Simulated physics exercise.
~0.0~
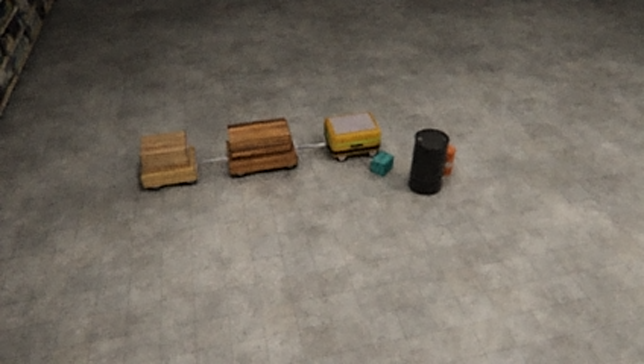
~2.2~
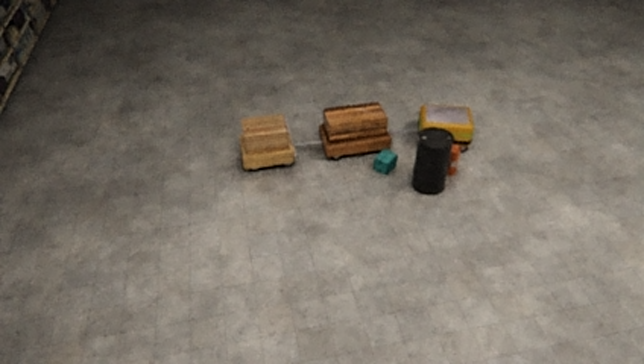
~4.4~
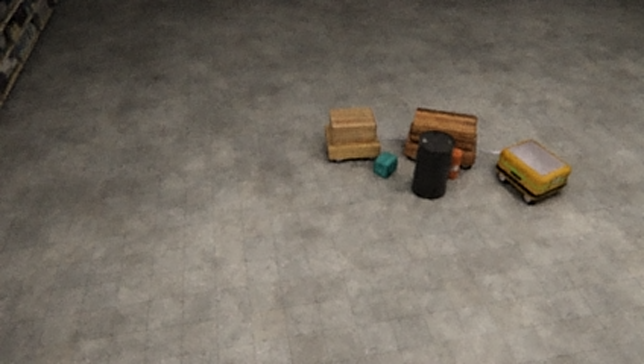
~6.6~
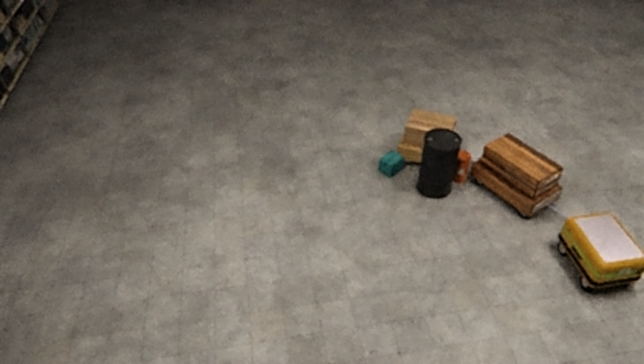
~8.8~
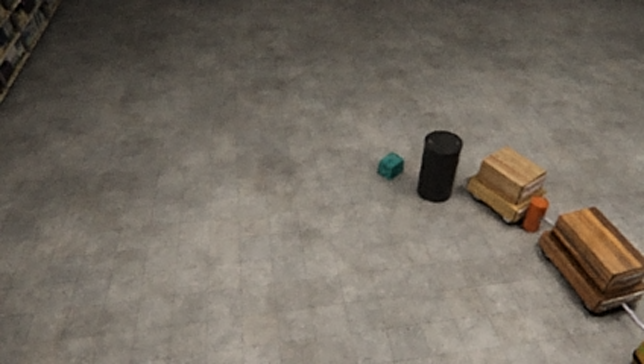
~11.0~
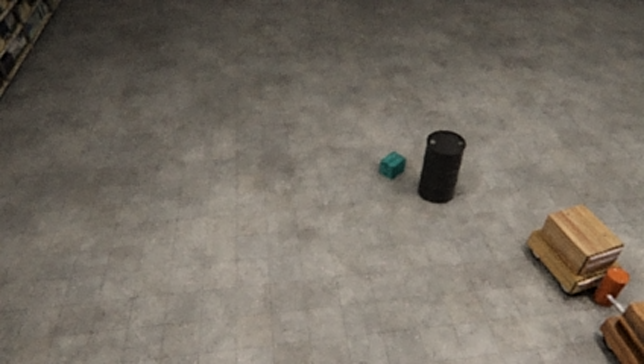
In this clip, a yellow tug pulls two wooden carts rightward behind a black drum, then curves toward the lower right and leaves view, while the trailing carts push an upright orange canister along, leaving the drum and turquoise box in place.
